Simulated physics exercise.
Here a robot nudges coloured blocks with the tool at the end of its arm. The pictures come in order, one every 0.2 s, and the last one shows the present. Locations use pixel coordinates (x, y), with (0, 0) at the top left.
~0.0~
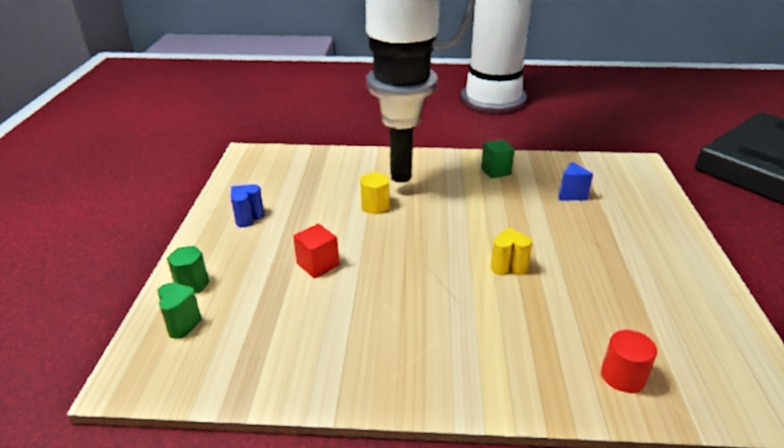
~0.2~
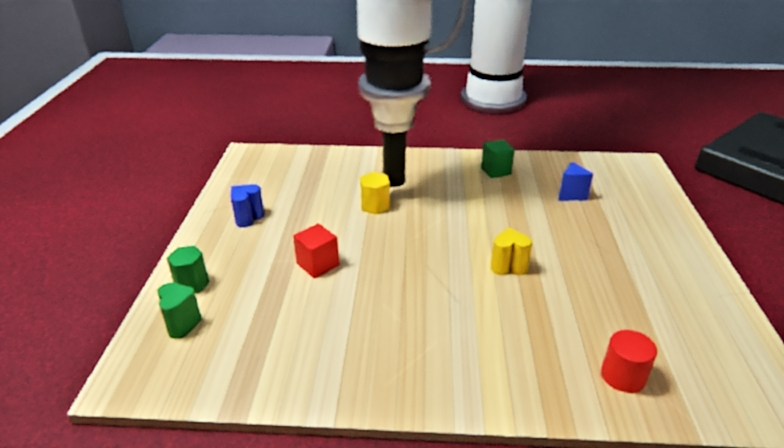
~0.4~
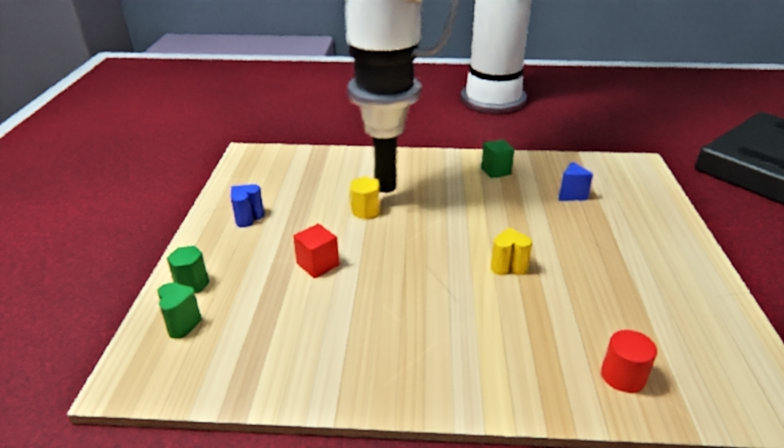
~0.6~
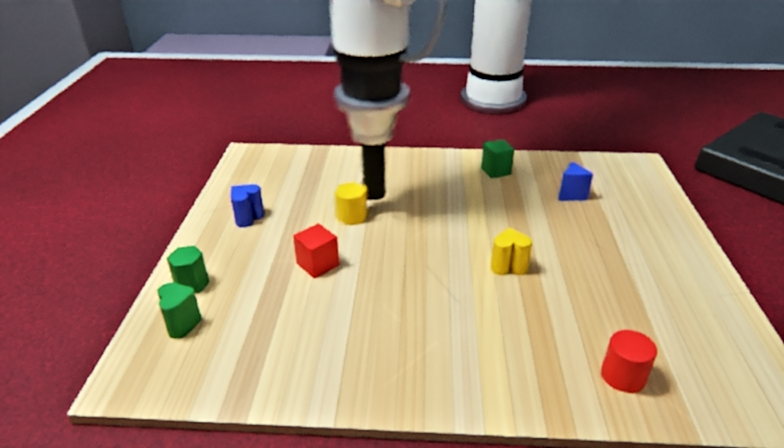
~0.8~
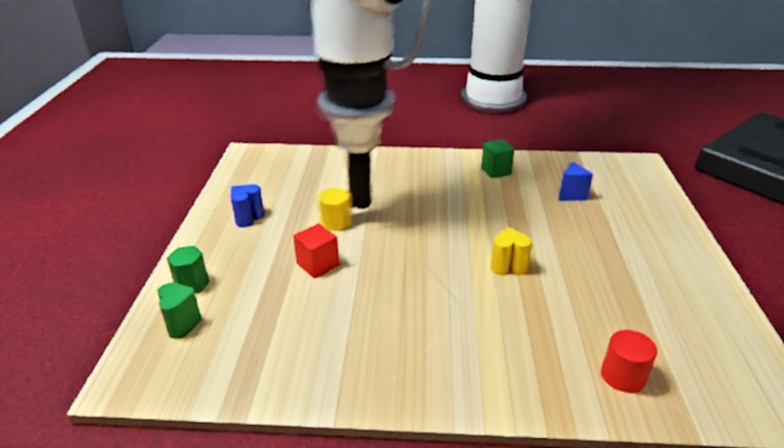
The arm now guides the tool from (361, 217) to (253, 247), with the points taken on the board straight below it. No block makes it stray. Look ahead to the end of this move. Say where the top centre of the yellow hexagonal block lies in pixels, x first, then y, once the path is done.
I expect it at (222, 214).
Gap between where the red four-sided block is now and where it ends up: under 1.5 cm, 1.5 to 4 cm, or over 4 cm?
Displacement: Within 1.5 cm.
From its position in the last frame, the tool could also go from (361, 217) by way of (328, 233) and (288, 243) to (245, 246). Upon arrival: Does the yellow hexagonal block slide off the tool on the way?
In short: Yes.
On the path given first. One third of the way, tool at (325, 213); yellow hexagonal block at (297, 203), turned 15° clockwise.
Two thirds of the way, tool at (289, 223); yellow hexagonal block at (258, 210), turned 25° clockwise.
At the end, tool at (251, 232); red four-sided block still; yellow hexagonal block at (221, 214), turned 45° clockwise.
